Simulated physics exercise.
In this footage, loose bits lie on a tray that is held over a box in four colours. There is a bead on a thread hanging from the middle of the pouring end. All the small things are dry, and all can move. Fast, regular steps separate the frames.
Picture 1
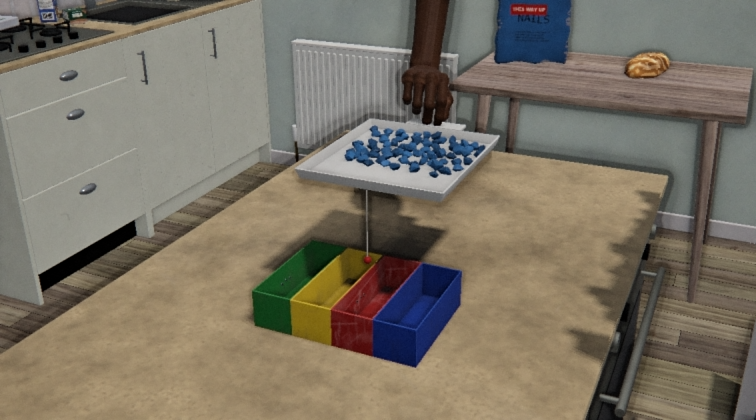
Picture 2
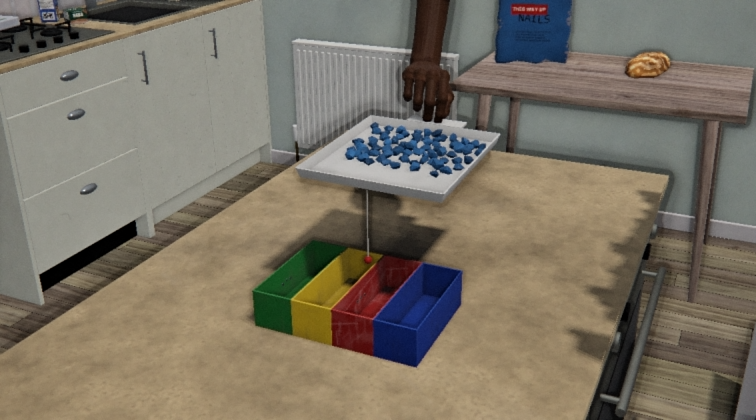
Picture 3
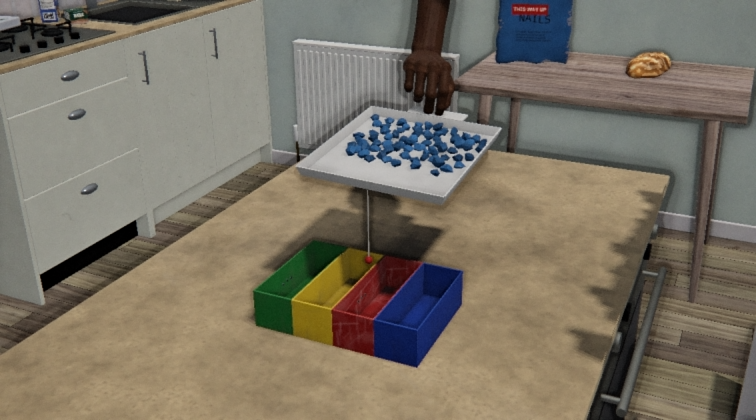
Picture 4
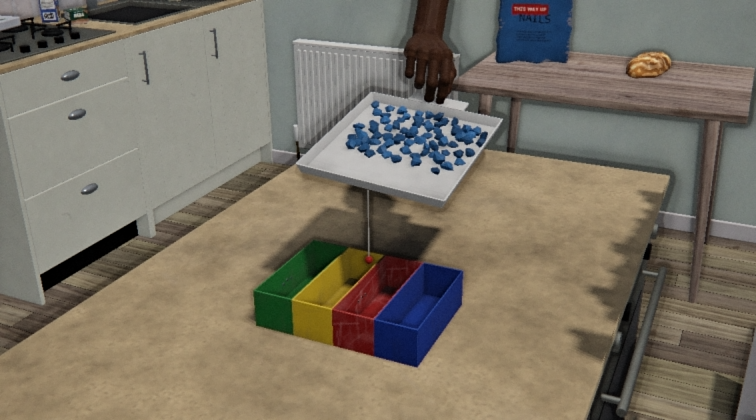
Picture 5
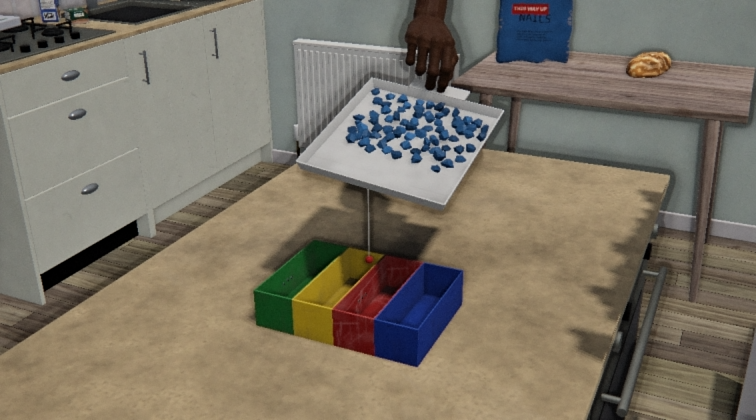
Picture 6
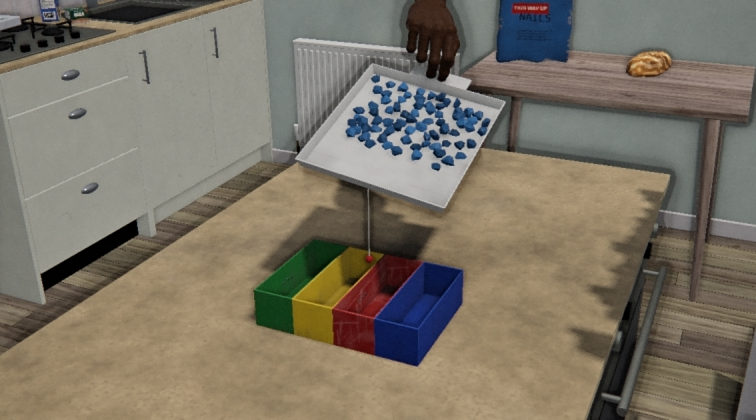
In a kitchen, a hand steadily tilting a white tray of blue stones toward its lower right corner above a four-coloured box.
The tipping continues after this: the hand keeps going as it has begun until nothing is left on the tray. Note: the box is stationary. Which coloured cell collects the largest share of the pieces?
Blue.
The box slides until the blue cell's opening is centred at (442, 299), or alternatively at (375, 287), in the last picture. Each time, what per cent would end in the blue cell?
You'd end up with around 60 per cent and then around 10 per cent.
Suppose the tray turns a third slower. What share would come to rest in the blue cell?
Near 70 in a hundred.
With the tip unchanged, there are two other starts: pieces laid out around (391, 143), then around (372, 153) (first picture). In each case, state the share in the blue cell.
The first start yields 60 per cent, the second 50 per cent.
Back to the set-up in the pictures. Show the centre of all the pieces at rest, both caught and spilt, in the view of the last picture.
Once it all stops, the middle lies near (424, 325).
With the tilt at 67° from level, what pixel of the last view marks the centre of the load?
Centre estimate: (426, 198).
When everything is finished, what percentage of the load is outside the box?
Share: Approx. 30 %.
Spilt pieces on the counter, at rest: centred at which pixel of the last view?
Roughly at (480, 348).
Soon, tray tipped steeply; most on the tray; about a quarter falling or outside the box.
A while on, tray tipped past a quarter turn; about half in the blue cell; a small part in the red cell; about a third falling or outside the box.
Towards the end, tray tipped past a quarter turn; about two thirds in the blue cell; a small part in the red cell; about a quarter falling or outside the box.
Finally, tray tipped past a quarter turn; about two thirds in the blue cell; a small part in the red cell; none in the yellow cell; none in the green cell; about a quarter outside the box.
